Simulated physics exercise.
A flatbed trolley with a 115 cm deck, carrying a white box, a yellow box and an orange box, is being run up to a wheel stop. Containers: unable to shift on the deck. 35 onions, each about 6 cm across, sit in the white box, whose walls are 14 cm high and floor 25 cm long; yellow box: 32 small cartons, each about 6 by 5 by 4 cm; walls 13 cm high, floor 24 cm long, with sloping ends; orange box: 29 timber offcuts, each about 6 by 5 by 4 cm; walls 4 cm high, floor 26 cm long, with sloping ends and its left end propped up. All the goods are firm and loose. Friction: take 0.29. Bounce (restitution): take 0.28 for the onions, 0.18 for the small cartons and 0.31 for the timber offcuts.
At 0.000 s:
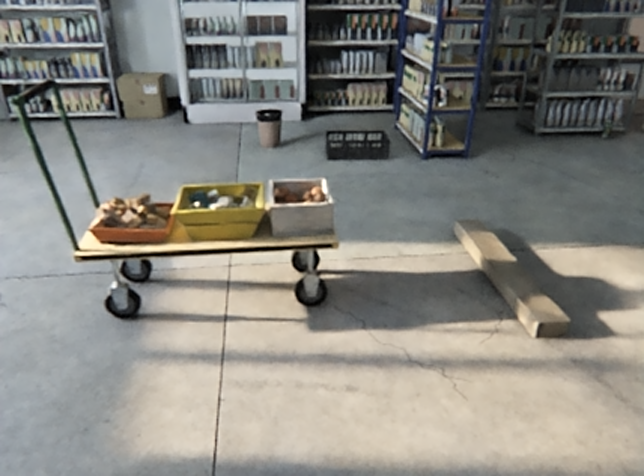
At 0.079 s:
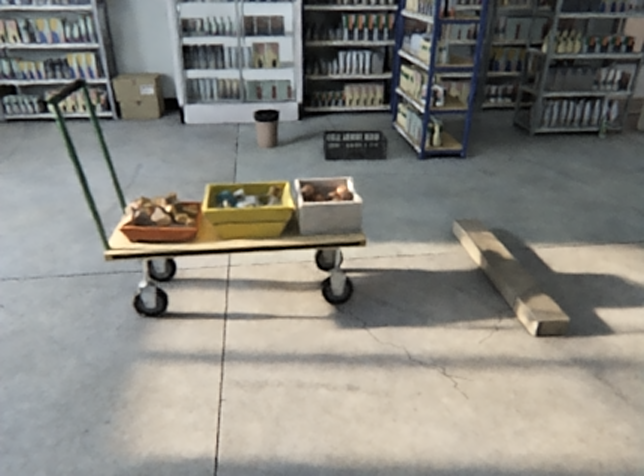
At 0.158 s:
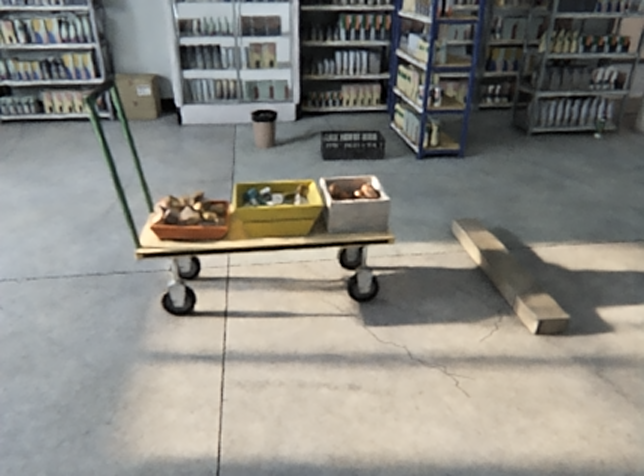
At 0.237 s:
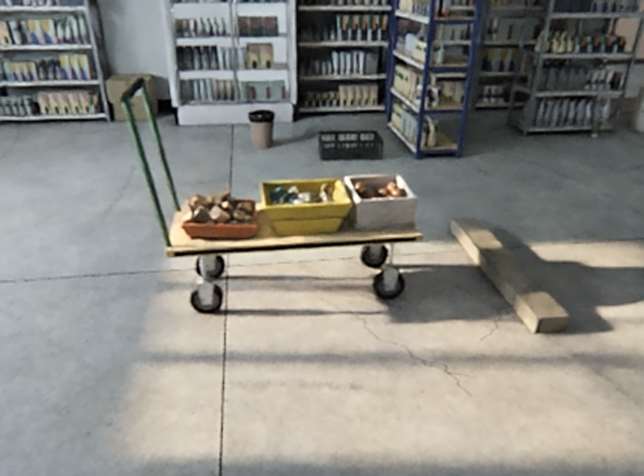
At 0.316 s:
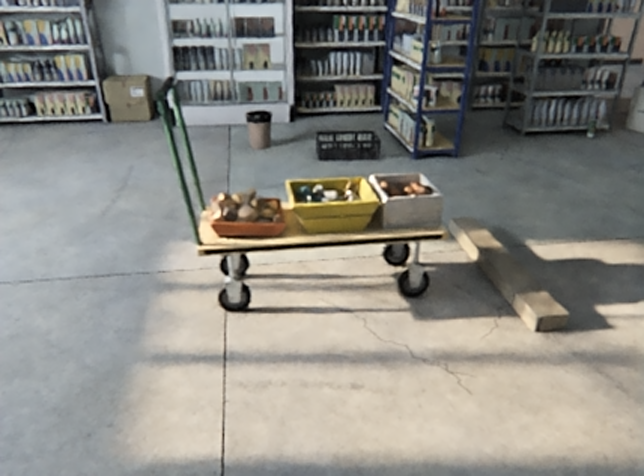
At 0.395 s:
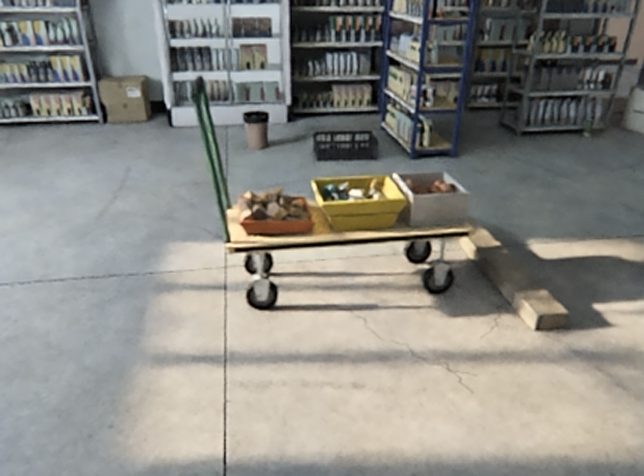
At first, a flatbed trolley with a green handle stands left of a wooden beam on a concrete floor, carrying an orange, a yellow and a white box, all filled. It then rolls steadily rightward past the shelves, the boxes keeping their places, until its front end is beside the beam.
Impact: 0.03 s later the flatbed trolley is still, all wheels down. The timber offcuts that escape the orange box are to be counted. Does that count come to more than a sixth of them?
Yes, my guess is the spilled share will top a sixth.
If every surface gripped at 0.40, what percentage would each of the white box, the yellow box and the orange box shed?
White box 0%, yellow box 0%, orange box 30%.
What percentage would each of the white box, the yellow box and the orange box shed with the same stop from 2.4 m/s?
White box 0 %, yellow box 0 %, orange box 40 %.
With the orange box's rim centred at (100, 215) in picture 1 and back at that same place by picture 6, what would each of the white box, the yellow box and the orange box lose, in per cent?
Under that change it'd be white box at 0, yellow box at 0 and orange box at 30 percent.
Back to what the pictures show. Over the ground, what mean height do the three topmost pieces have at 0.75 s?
Their middles sit some 52 cm up.
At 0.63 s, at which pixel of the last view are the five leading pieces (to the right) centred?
About (494, 197).
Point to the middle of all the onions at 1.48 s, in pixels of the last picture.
Near (475, 201).
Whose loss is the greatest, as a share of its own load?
It's the orange box.
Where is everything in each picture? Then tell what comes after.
In the first frame (each is followed by its nearest rim corner in this view; the camera moves round a little), orange box, (91, 228); yellow box, (175, 212); 90 cm short of the stop; none out.
In the second frame, orange box, (121, 227); yellow box, (205, 210); 77 cm short of the stop.
In the third frame, orange box, (152, 226); yellow box, (235, 209); 64 cm short of the stop.
In the fourth frame, orange box, (182, 224); yellow box, (265, 207); 51 cm short of the stop.
In the fifth frame, orange box, (212, 223); yellow box, (294, 205); 38 cm short of the stop.
In the sixth frame, orange box, (242, 221); yellow box, (323, 203); 25 cm short of the stop; none out.
After 0.53 s, the wheels strike.
After 0.63 s, white box 35 in, 0 out, yellow box 32 in, 0 out and orange box 29 in, 0 out.
After 0.75 s, white box 35 in, 0 out, yellow box 32 in, 0 out and orange box 23 in, 6 out.
After 0.98 s, white box 35 in, 0 out, yellow box 32 in, 0 out and orange box 21 in, 8 out.
Final count (at 1.48 s), white box 35 in, 0 out, yellow box 32 in, 0 out and orange box 21 in, 8 out. Asked share, 8 of 29, 28 per cent.
